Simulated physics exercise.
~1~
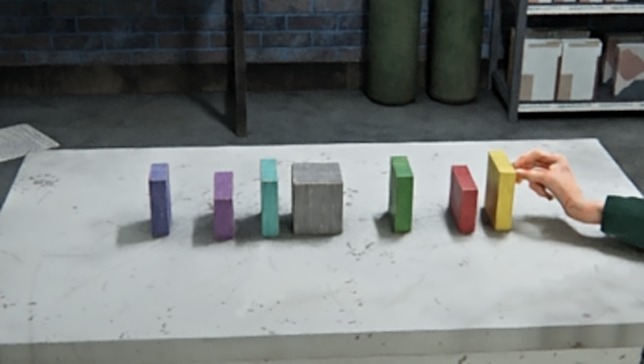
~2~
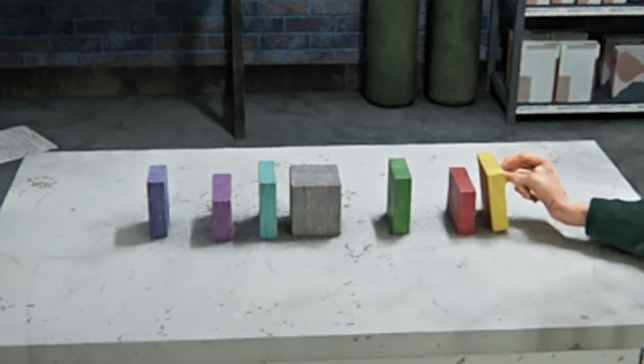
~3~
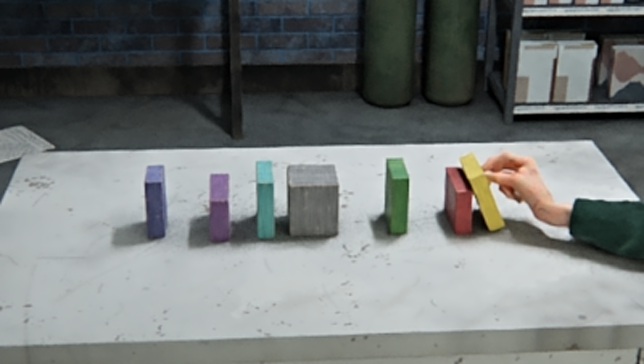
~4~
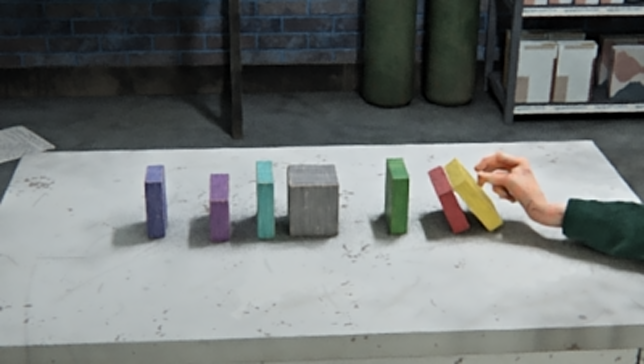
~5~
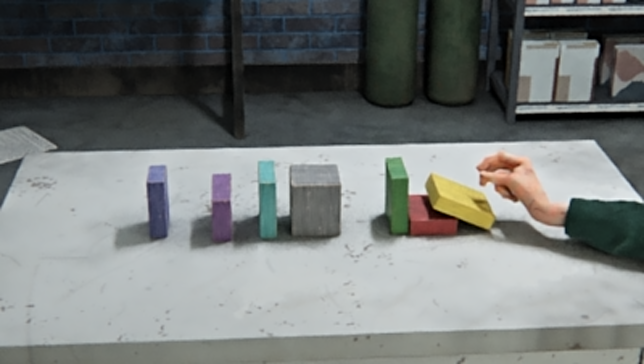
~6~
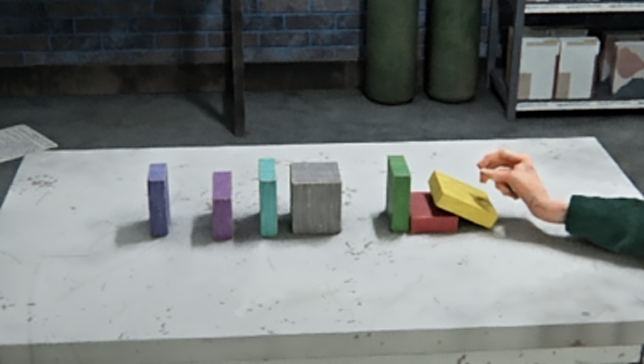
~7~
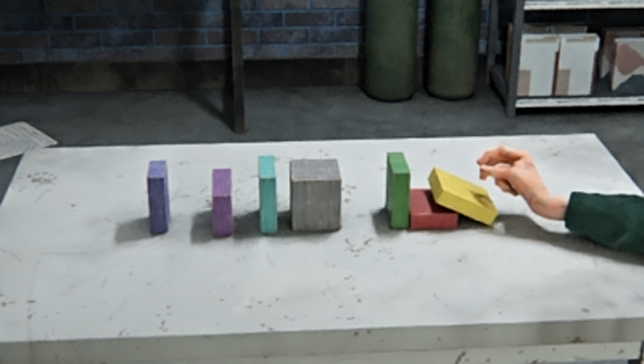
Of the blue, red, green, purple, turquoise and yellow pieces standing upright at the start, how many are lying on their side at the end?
Two of them end up on their side, the red board and the yellow block.
